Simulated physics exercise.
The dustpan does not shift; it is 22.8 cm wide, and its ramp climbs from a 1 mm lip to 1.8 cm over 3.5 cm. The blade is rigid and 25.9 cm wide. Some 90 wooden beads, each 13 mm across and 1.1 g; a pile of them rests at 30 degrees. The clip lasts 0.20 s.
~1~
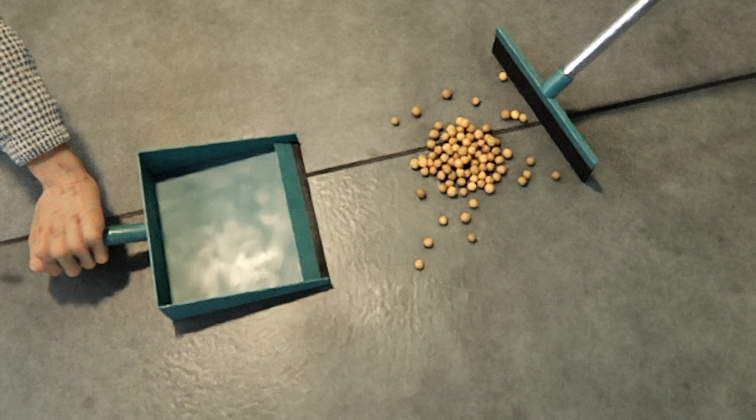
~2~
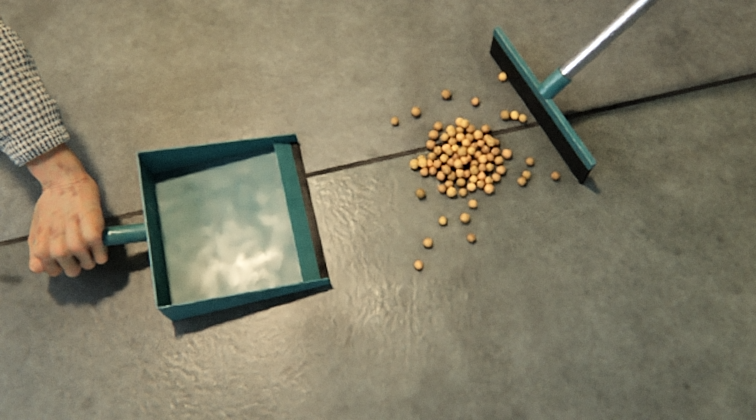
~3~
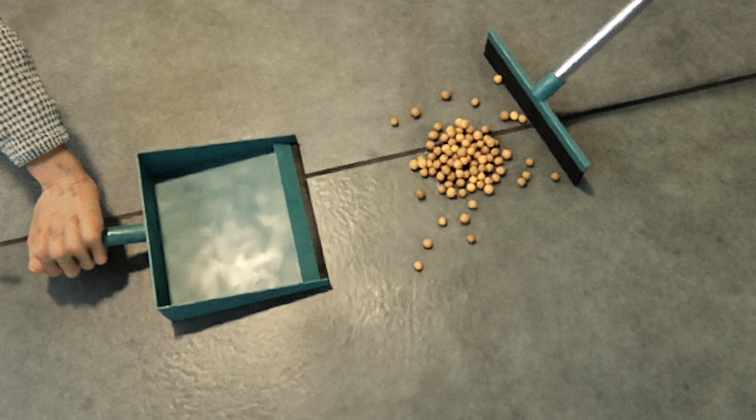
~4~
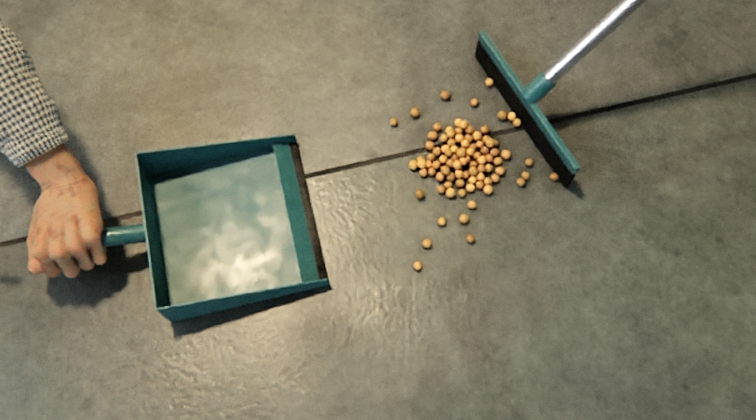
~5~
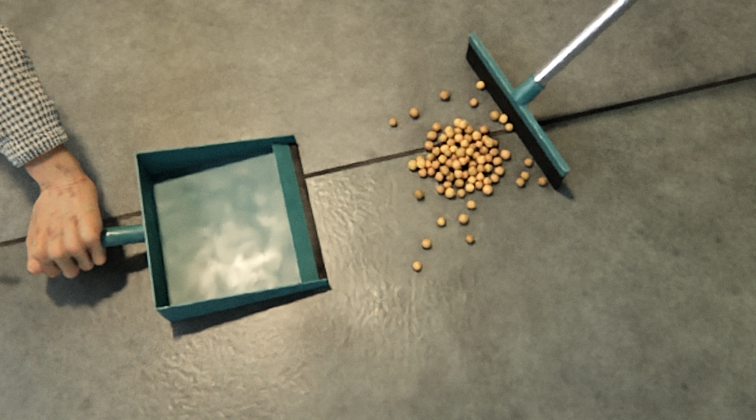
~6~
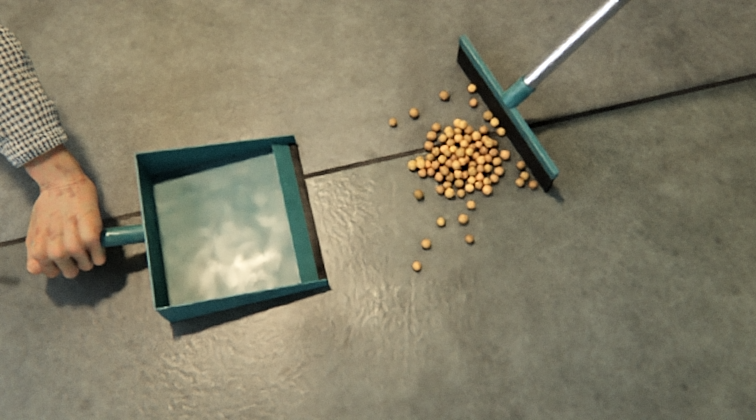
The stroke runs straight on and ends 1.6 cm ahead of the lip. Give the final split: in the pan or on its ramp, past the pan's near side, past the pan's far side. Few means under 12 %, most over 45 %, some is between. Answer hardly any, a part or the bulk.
In the pan or on its ramp: Hardly any; past the pan's near side: Hardly any; past the pan's far side: Hardly any.
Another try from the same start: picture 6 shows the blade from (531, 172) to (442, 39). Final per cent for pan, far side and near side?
Pan 5, far 10, near 5.
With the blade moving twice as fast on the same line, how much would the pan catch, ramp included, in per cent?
In that case some 25 per cent.
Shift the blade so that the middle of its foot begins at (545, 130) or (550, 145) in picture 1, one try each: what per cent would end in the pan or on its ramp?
About 5 and 10 per cent.
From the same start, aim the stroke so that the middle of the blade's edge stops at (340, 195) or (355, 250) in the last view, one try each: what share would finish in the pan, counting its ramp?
Some 10 and 15 per cent.
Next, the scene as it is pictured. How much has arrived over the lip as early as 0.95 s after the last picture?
Near 5 per cent so far.
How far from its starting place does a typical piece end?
Roughly 20 cm.
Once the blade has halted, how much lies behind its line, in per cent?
Some 15 per cent.
Then, 0.36 s after the last picture, middle of the blade 18 cm from the lip; 0 % over the lip, far side 5 %, near side 0 %.
Then, 0.60 s after the last picture, middle of the blade 10 cm from the lip; 0 % over the lip, far side 5 %, near side 0 %.
Then, 0.95 s after the last picture, middle of the blade 5 cm from the lip; 5 % over the lip, far side 5 %, near side 0 %.
In the end, pan 5 %, near side 0 %, far side 5 %, in front of the lip or behind the blade 90 %.
